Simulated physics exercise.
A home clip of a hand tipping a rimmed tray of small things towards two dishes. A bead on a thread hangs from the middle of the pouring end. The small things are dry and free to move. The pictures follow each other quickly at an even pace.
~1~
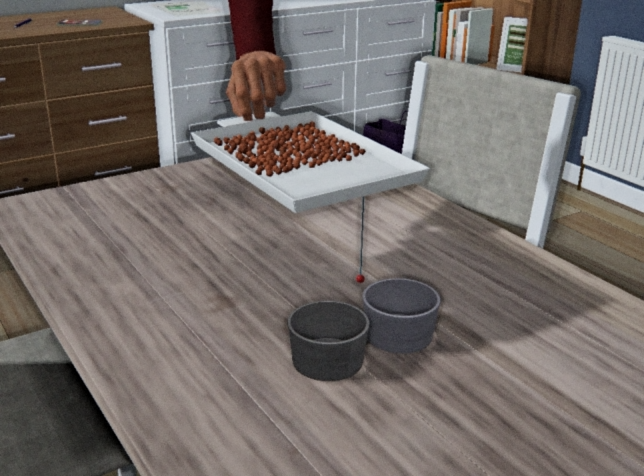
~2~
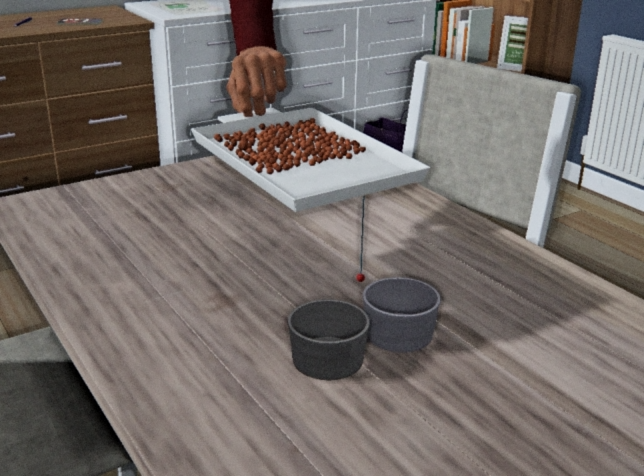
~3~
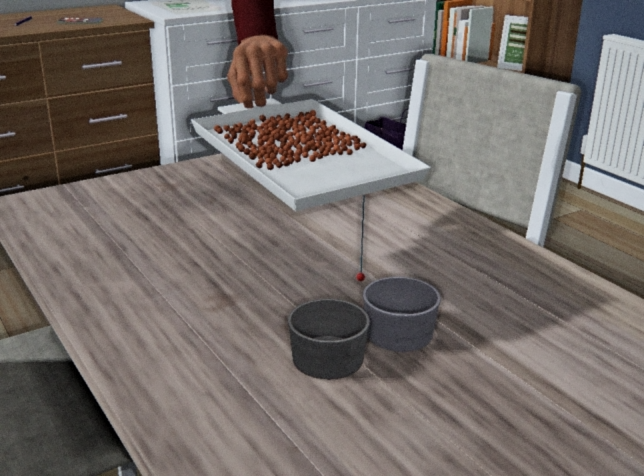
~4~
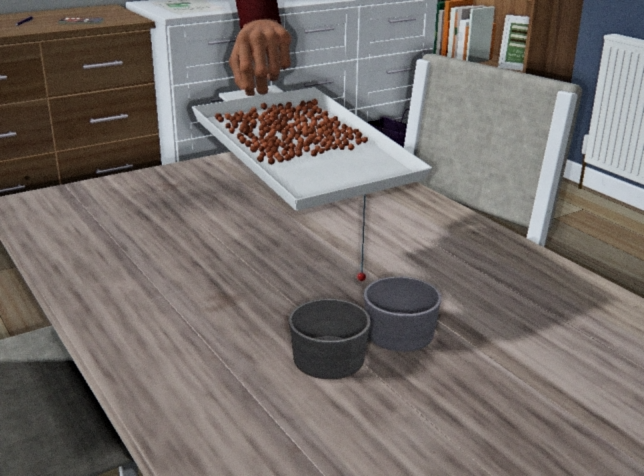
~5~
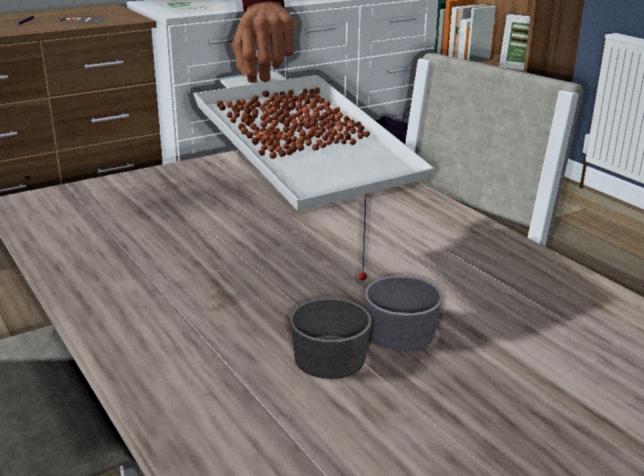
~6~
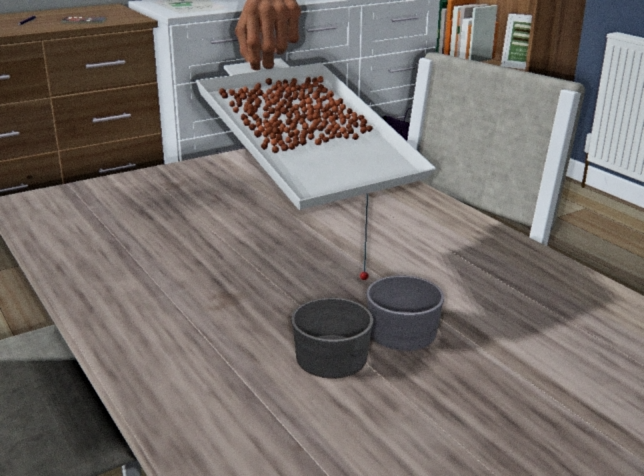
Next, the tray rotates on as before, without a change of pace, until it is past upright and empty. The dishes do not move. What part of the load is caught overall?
Together they catch more than half.
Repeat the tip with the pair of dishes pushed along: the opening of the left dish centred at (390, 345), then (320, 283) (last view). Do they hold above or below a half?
At the first place below a half, at the second not half.
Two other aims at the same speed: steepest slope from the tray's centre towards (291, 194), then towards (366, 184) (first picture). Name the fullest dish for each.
One: Left. Two: The dish on the right.
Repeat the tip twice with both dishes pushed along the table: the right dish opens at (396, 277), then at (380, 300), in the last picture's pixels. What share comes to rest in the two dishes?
Near 20 % and 60 %.
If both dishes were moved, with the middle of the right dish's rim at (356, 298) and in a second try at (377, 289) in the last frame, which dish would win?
First the right dish, then the right dish.
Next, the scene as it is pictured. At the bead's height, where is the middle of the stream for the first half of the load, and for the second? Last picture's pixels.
At about (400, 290), then at (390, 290).
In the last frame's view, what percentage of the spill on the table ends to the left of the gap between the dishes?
It comes to 10 per cent or so.
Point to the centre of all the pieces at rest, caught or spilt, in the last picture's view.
Near (398, 335).
Shortly afterwards, tray tipped steeply; all but a few on the tray; only a few in the right dish; only a few outside both; a little in the air.
Next, tray tipped past a quarter turn; near half on the tray; a little in the left dish; a little in the right dish; a little outside both; near a quarter in the air.
Some moments later, tray tipped past a quarter turn; near a quarter in the left dish; near half in the right dish; near a quarter outside both.
In the end, tray tipped past a quarter turn; near a quarter in the left dish; near half in the right dish; near a quarter outside both.
